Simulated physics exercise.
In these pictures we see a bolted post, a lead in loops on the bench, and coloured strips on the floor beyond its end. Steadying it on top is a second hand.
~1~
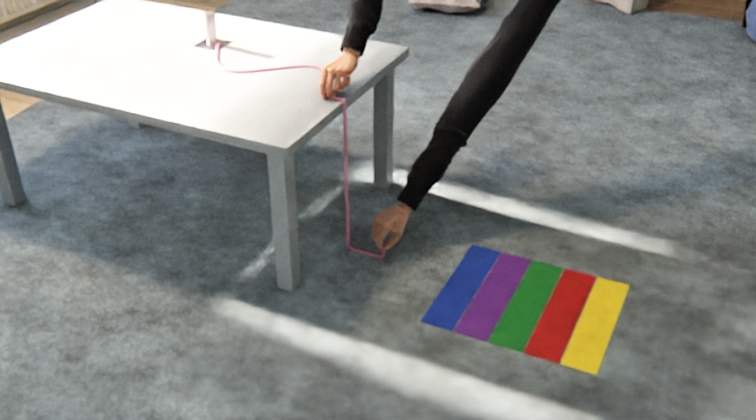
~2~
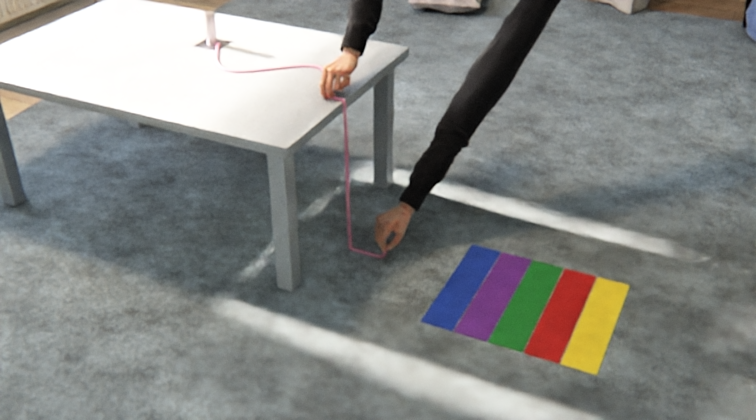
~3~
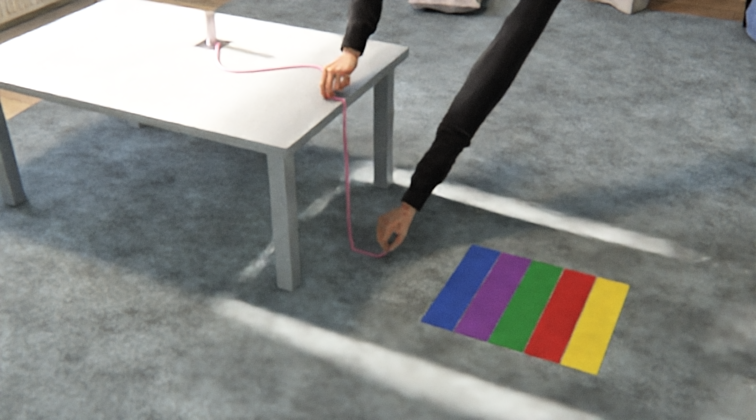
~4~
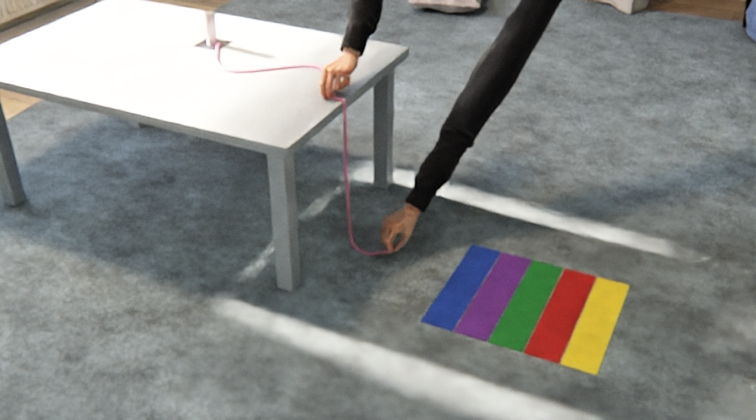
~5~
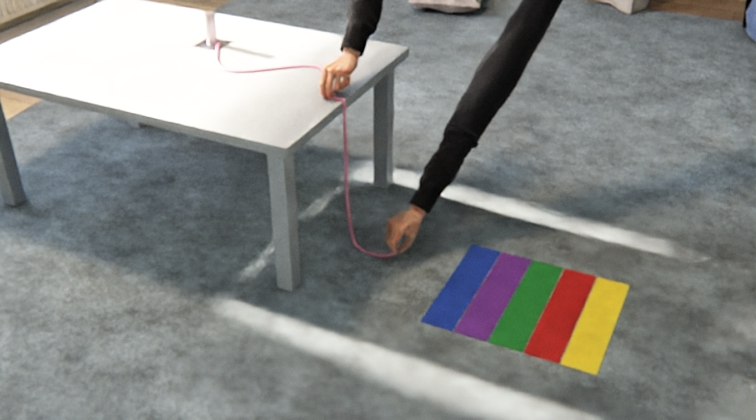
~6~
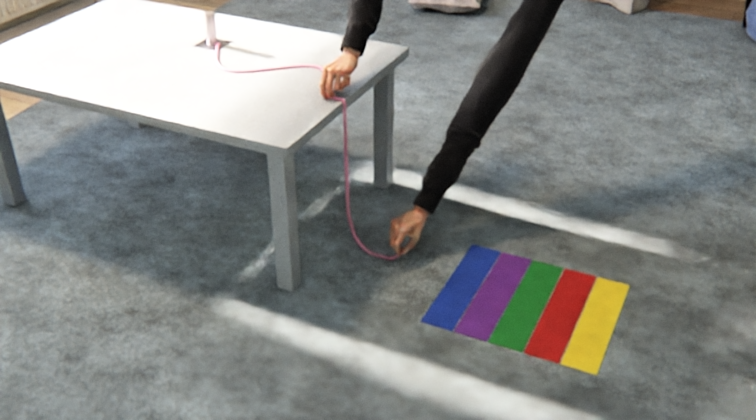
To begin with, one hand rests at the edge of a white table while another holds the end of a pink lead near the floor, left of blue, purple, green, red and yellow strips. The lower hand then edges slightly right, drawing the lead's end along, and its lower bend becomes rounder.
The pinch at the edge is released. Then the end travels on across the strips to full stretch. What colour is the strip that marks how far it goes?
That strip is red.
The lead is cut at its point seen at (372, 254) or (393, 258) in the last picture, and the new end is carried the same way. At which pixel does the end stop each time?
In order, roughly (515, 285) and (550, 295).
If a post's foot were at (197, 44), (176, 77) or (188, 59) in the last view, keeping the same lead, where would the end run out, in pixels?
(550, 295), (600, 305) and (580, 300), in that order.
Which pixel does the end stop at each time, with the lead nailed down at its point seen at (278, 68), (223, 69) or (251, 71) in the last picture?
Respectively (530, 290), (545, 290) and (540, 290).
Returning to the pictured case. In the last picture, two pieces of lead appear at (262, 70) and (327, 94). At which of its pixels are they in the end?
Result - first point (293, 70), second point (388, 123).
Early on, end near (516, 284); over green.
Midway, end near (550, 293); over red.
At the end of the slack, end near (572, 299); over red. The end stops over the red strip.
